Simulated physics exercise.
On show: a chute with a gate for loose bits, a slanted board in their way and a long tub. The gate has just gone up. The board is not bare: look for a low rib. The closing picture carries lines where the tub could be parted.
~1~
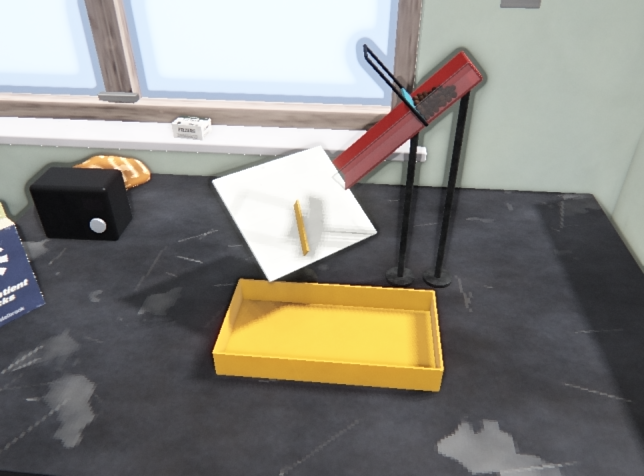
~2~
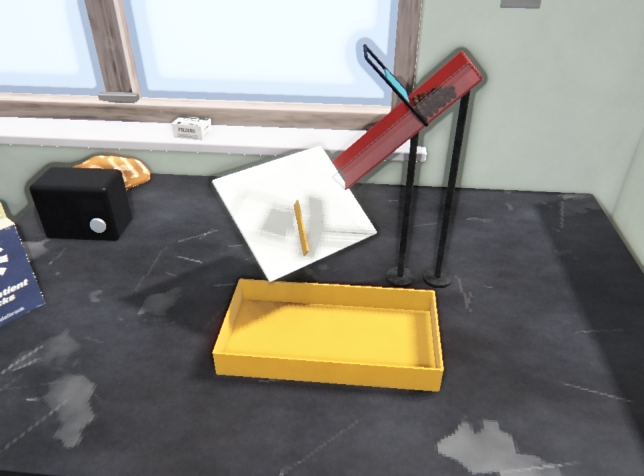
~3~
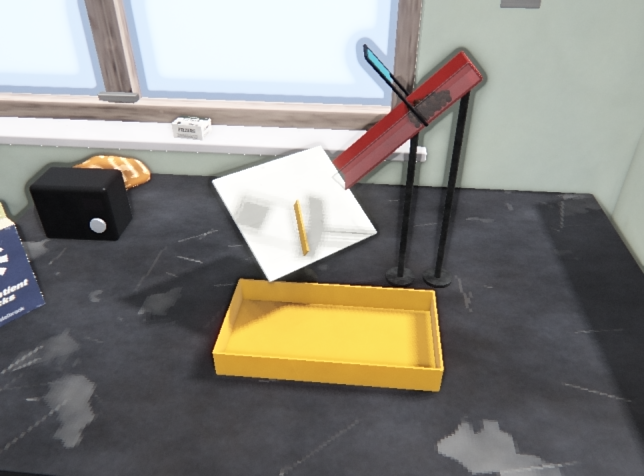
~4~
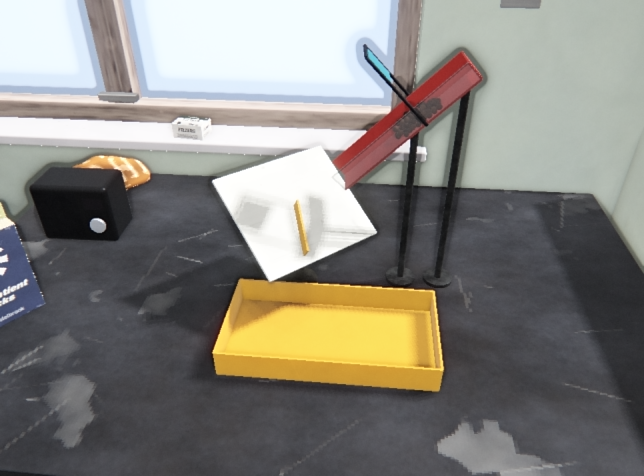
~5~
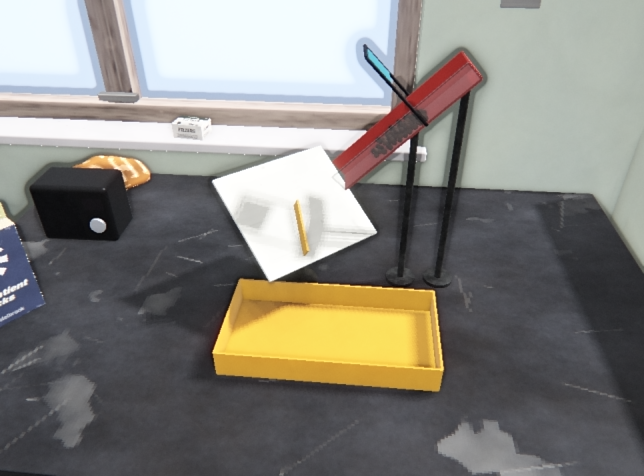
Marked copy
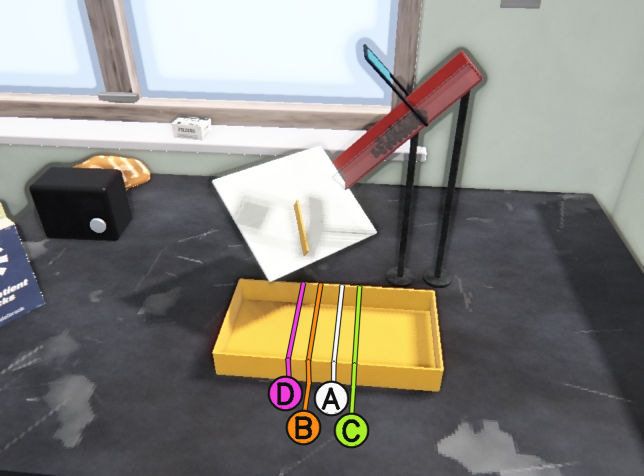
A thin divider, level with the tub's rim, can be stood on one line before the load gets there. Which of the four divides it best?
It is A.
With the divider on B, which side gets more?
Right.
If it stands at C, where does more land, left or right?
The left side.
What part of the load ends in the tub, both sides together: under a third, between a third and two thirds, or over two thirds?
About that: Over two thirds.
On the marked copy, line A crosses the front rim at (333, 362); line B crosses the front rim at (308, 360); line C crosses the front rim at (354, 363); line D crosses the front rim at (288, 358).
If A is chosen, of what is caught, about half on the left of the divider, about half on the right.
If B is chosen, of what is caught, a small part on the left of the divider, nearly all on the right.
If C is chosen, of what is caught, most on the left of the divider, a small part on the right.
If D is chosen, of what is caught, a small part on the left of the divider, nearly all on the right.
